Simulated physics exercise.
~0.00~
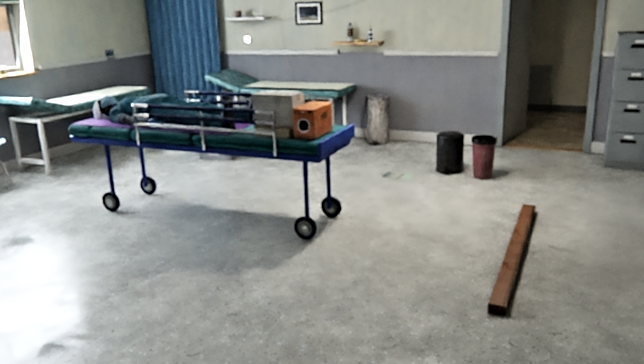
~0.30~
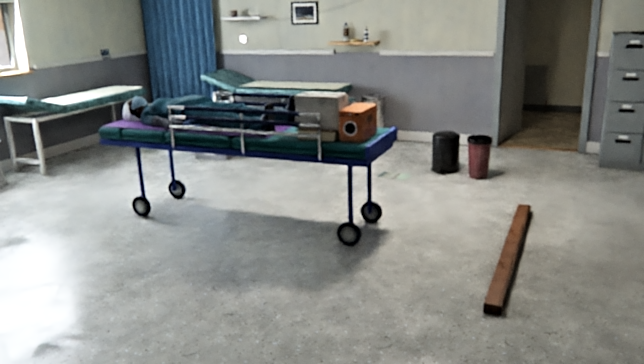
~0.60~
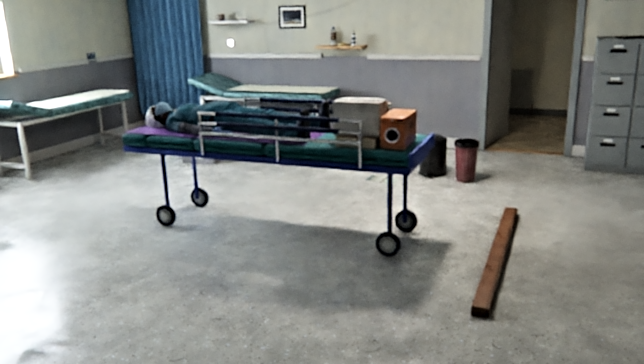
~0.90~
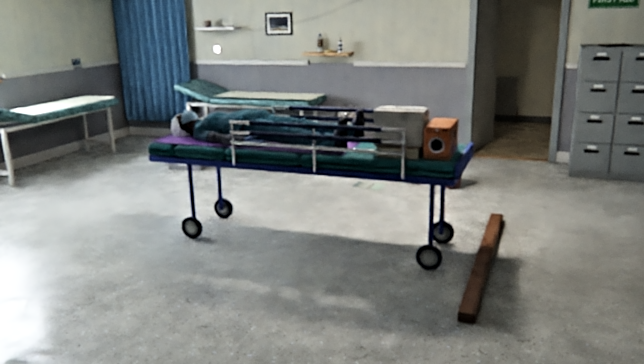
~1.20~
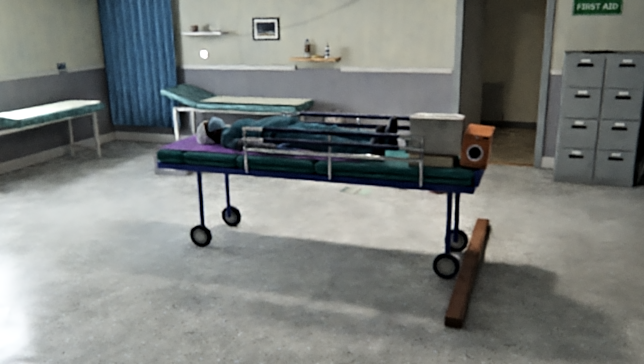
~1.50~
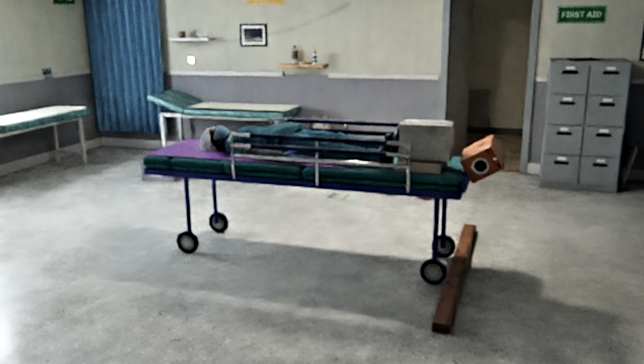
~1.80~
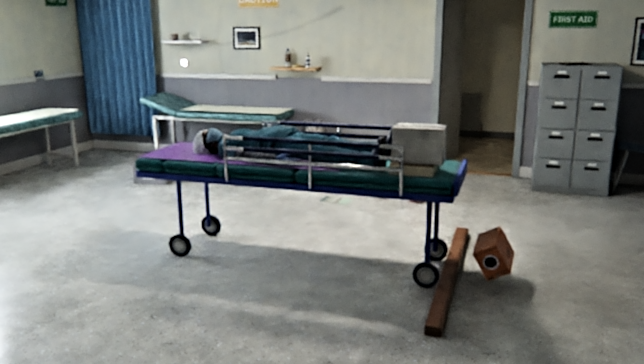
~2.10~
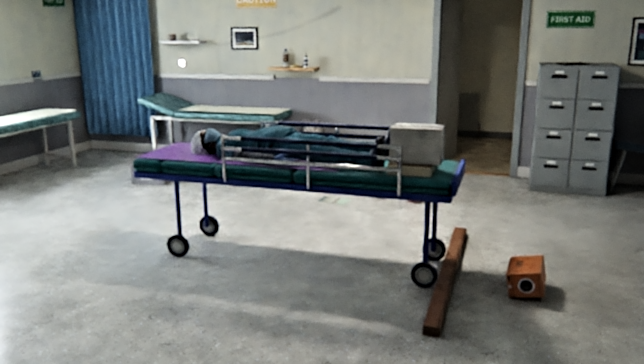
The footage shows a trolley carrying a lying figure and several items rolling right across a grey-floored room until its front wheels meet a brown beam and it stops; an orange box tips off the right end and lands on the floor beyond, while the figure and pale case stay aboard.
